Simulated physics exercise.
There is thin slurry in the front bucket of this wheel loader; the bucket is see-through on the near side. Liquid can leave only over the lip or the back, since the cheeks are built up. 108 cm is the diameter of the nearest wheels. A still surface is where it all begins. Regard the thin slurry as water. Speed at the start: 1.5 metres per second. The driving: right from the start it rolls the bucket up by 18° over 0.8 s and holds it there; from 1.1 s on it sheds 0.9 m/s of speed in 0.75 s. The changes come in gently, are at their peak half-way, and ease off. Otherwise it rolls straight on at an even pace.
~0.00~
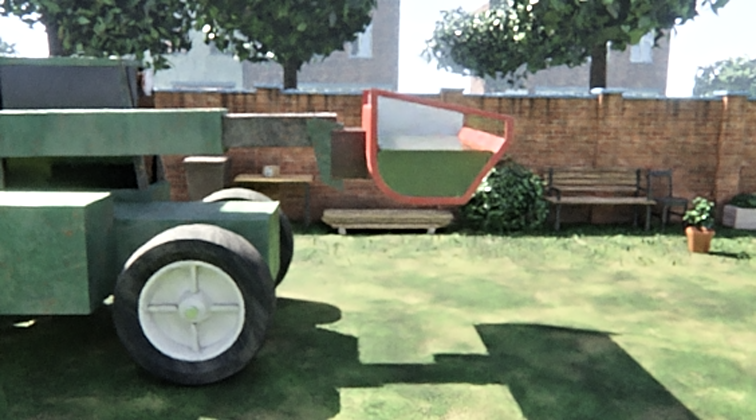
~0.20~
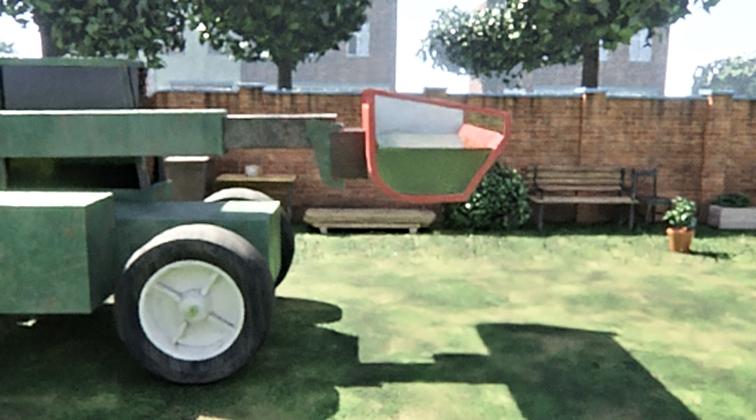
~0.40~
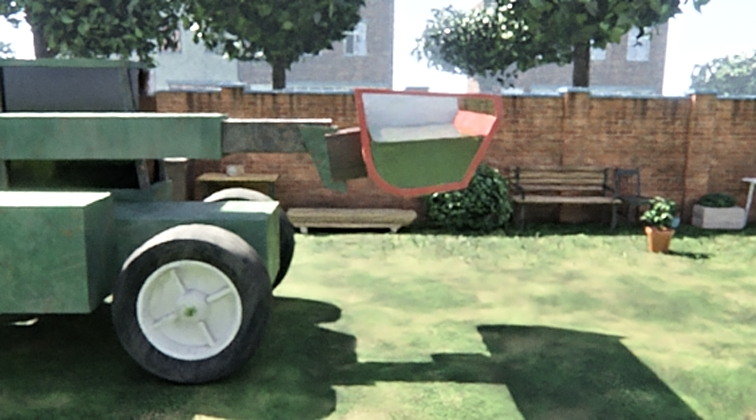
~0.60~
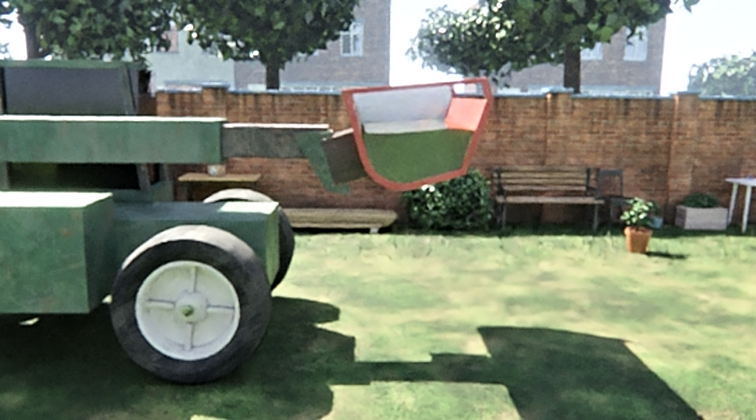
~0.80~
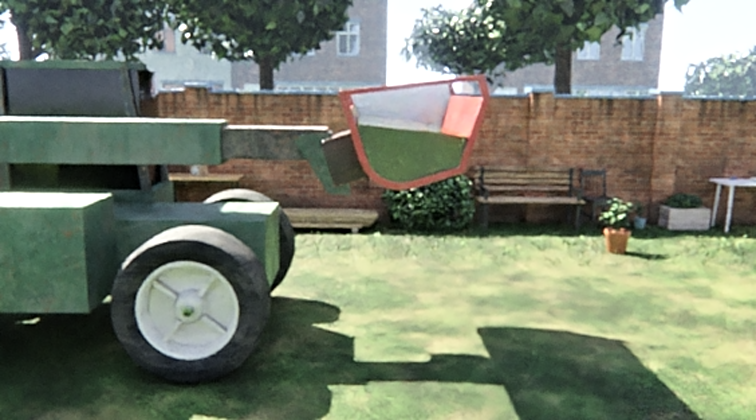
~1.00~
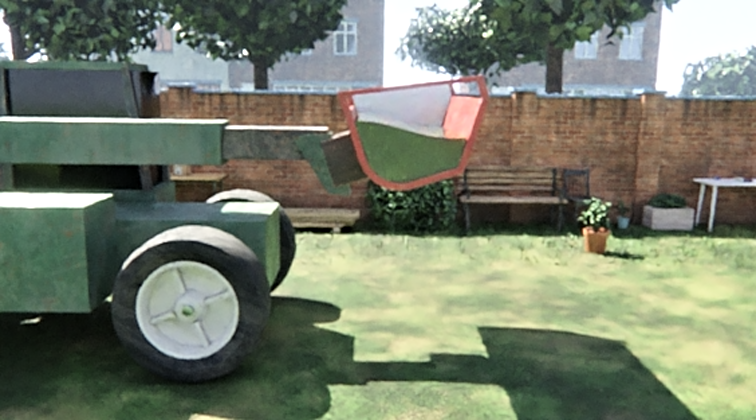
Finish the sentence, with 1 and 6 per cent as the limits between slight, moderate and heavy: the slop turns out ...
The slop turns out moderate.
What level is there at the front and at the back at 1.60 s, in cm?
Roughly 34 cm in front and 30 cm behind.
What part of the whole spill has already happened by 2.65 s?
I'd say somewhere near 30 per cent.
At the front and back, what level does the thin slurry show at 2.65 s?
About 30 cm in front, about 38 cm behind.
Then, 1.60 s in, the bucket is at 18° back, the surface stands 29 cm at the back and 33 cm at the front; all of it is still inside.
Then, 2.10 s in, the bucket is at 18° back, the surface stands 54 cm at the back and 20 cm at the front; all of it is still inside.
Then, 2.65 s in, the bucket is at 18° back, the surface stands 38 cm at the back and 31 cm at the front; 1 per cent has gone, over the back.
Then, 4.74 s in, 2 per cent has gone, over the back, 8 of 376 litres.
